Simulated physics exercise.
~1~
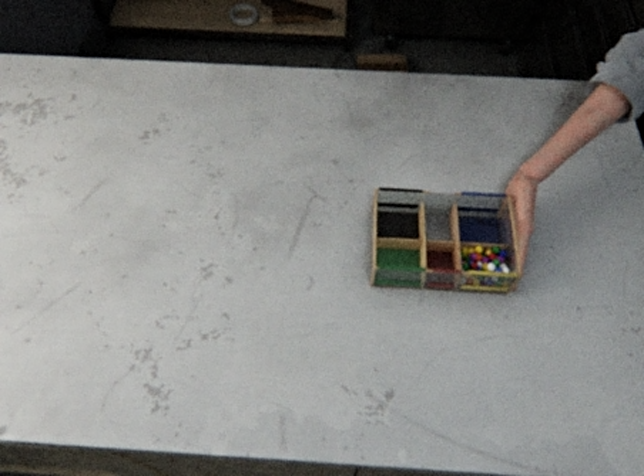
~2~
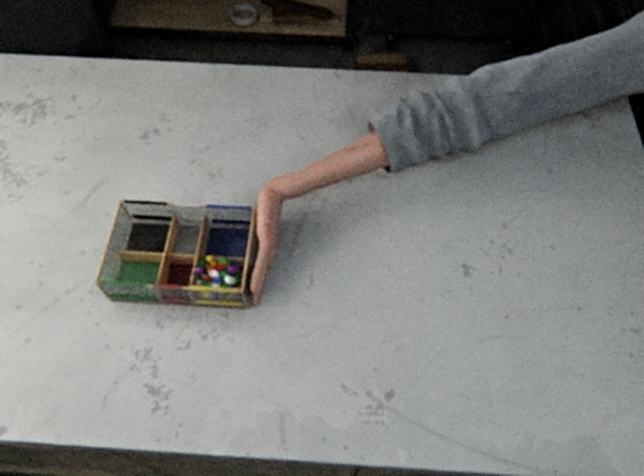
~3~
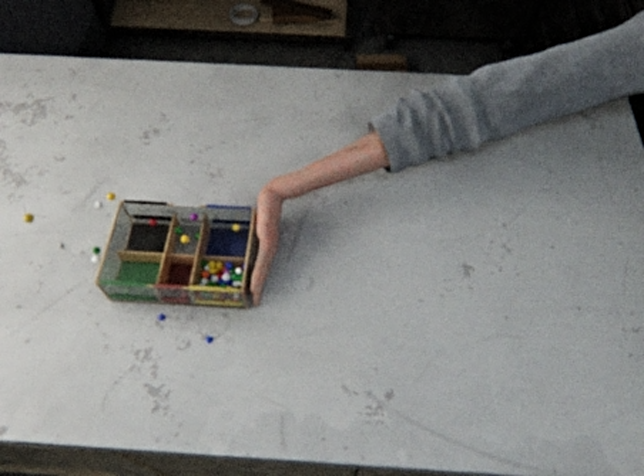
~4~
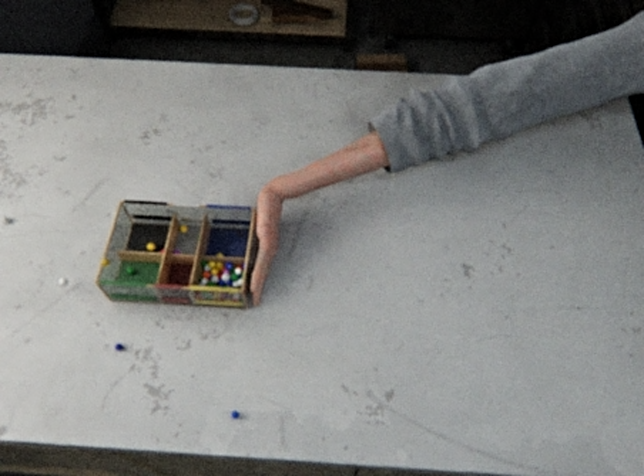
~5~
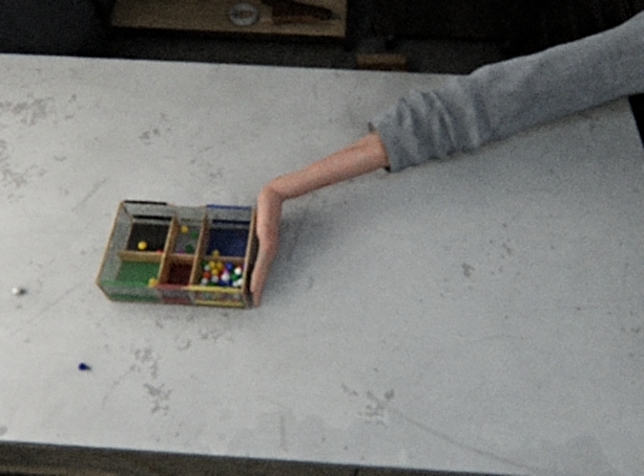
On a pale, scuffed tabletop, a hand slid a divided tray of colourful marbles to the left and stopped it abruptly, sending some hopping into other compartments and over the edge, though most stayed in their corner while a few rolled away across the table.
